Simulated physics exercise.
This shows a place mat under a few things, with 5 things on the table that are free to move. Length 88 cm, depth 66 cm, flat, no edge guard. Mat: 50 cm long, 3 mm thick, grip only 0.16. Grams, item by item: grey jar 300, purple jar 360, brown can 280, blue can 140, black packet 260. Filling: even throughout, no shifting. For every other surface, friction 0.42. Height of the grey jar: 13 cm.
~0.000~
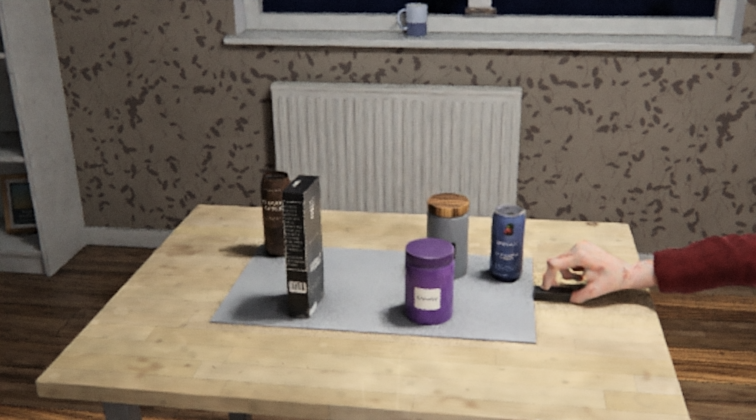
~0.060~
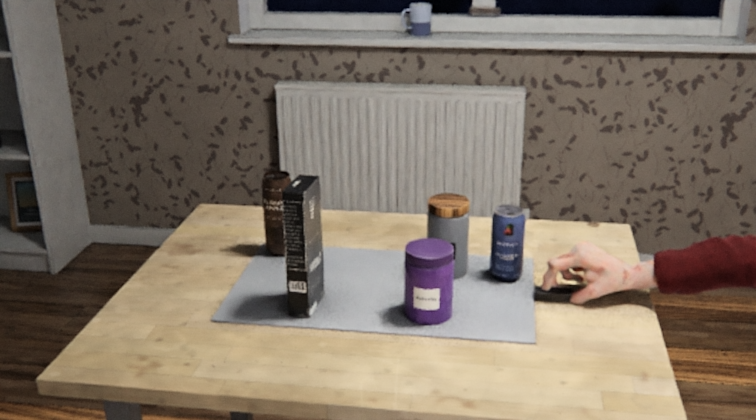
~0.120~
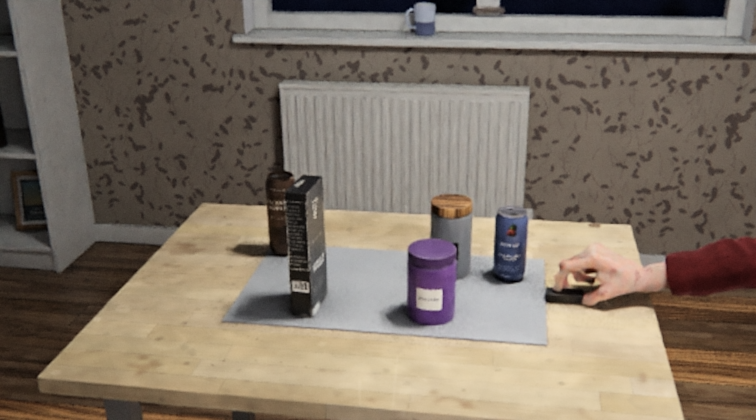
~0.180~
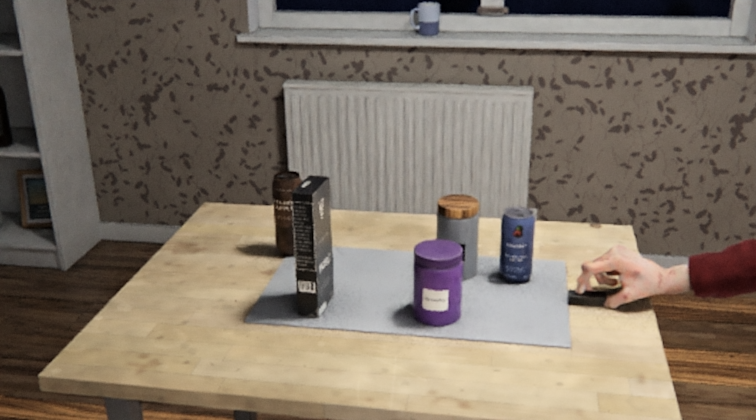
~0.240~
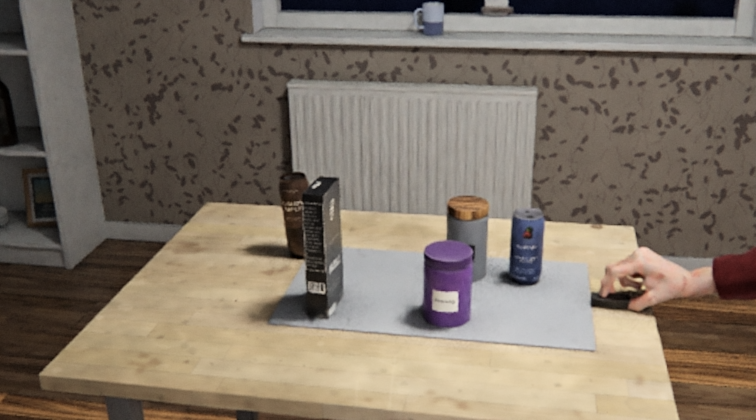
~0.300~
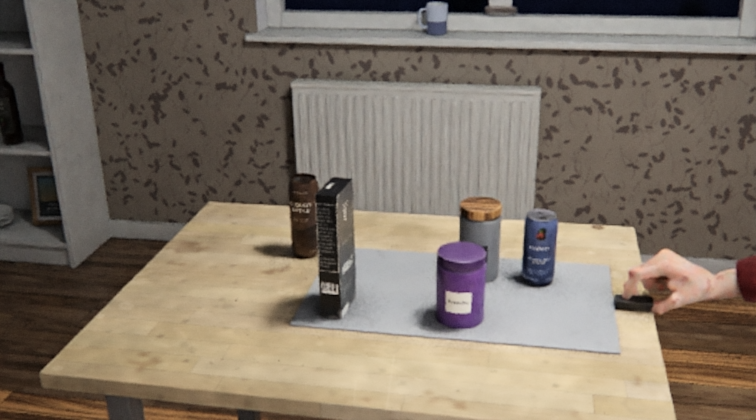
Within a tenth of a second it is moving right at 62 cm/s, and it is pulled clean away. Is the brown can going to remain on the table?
That one hangs on.
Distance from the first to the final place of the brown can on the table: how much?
It ends about 4 centimetres from where it started.
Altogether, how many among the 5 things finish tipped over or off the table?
It comes to 4.
By 0.60 s, 32 cm of pull; brown can 4 cm from its spot near (306, 216); black packet 22 cm from its spot; blue can 23 cm from its spot.
By 1.00 s, 56 cm of pull; grey jar, purple jar and blue can now off the table; brown can 4 cm from its spot near (305, 216); black packet 47 cm from its spot.
By 1.40 s, 81 cm of pull; black packet now off the table; brown can 4 cm from its spot near (305, 216).
When it is over (2.1 s), off the table, grey jar, purple jar, blue can and black packet; brown can within 6 cm of the start. End places, in pixels of the last picture, brown can near (305, 216).
